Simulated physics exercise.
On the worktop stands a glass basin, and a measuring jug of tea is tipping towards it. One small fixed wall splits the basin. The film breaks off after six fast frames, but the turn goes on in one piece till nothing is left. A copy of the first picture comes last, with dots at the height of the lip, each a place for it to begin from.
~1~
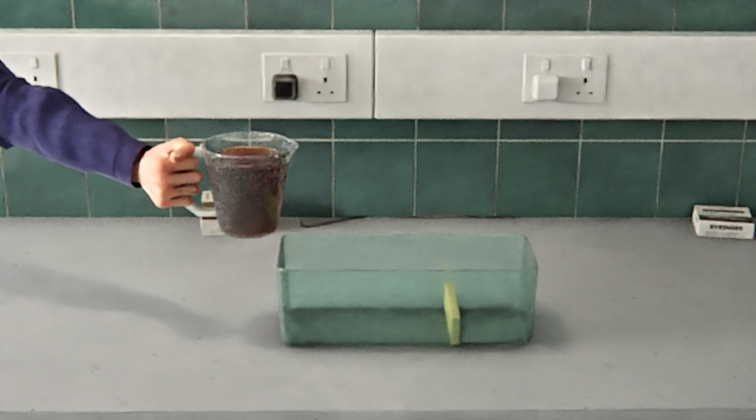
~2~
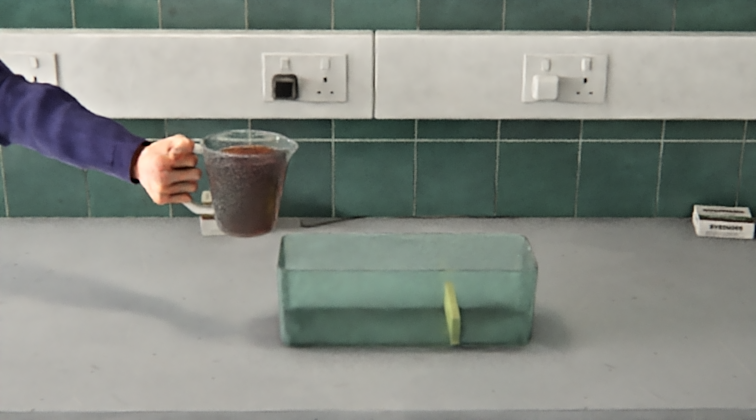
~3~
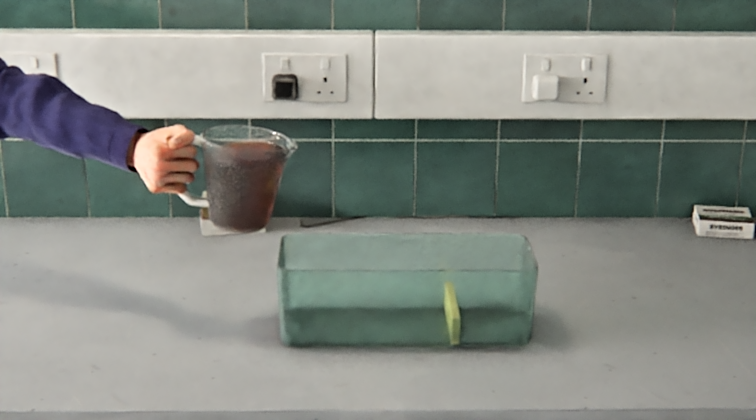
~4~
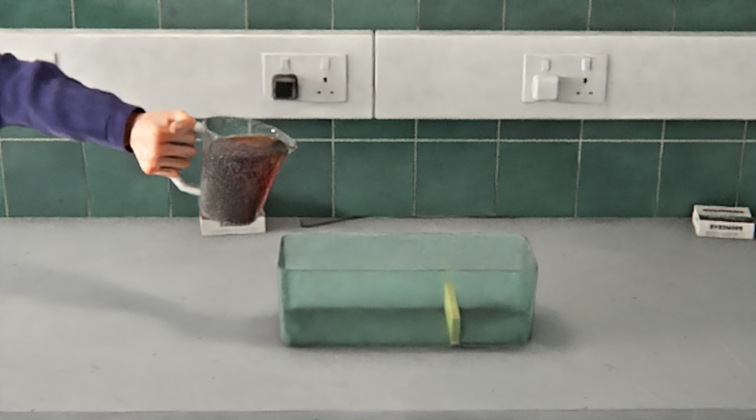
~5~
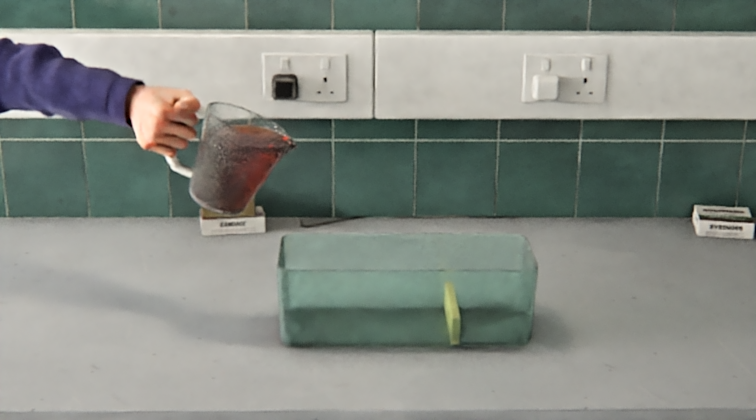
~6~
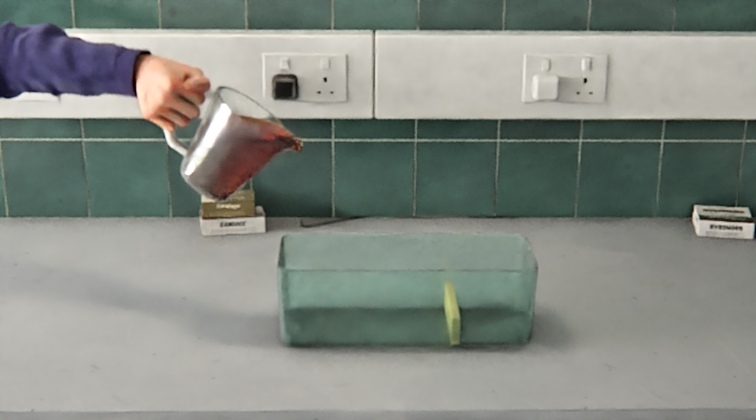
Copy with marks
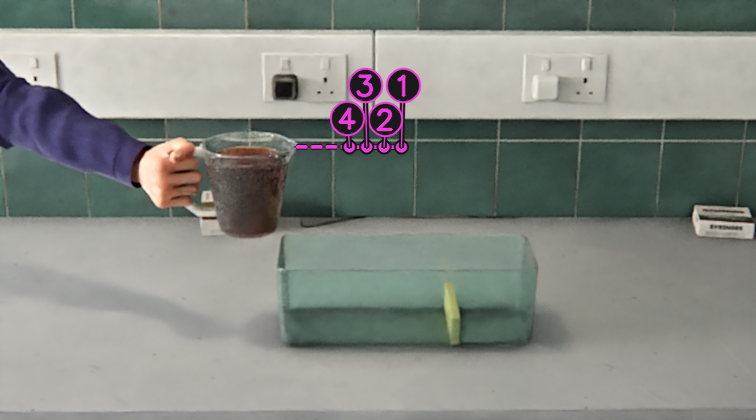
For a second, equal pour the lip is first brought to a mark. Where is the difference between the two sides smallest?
The answer is spot 3.
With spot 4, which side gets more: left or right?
The left side.
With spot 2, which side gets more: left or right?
The right side.
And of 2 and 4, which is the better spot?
2 it is.
On the marked copy, 1 at (401, 147); 2 at (384, 147); 3 at (366, 147); 4 at (349, 146).
If 1 is chosen, about 31 % ends left of the wall and 59 % right of it; 10 % is lost outside.
If 2 is chosen, about 28 % ends left of the wall and 64 % right of it; 8 % is lost outside.
If 3 is chosen, about 50 % ends left of the wall and 44 % right of it; 6 % is lost outside.
If 4 is chosen, about 81 % ends left of the wall and 14 % right of it; 5 % is lost outside.
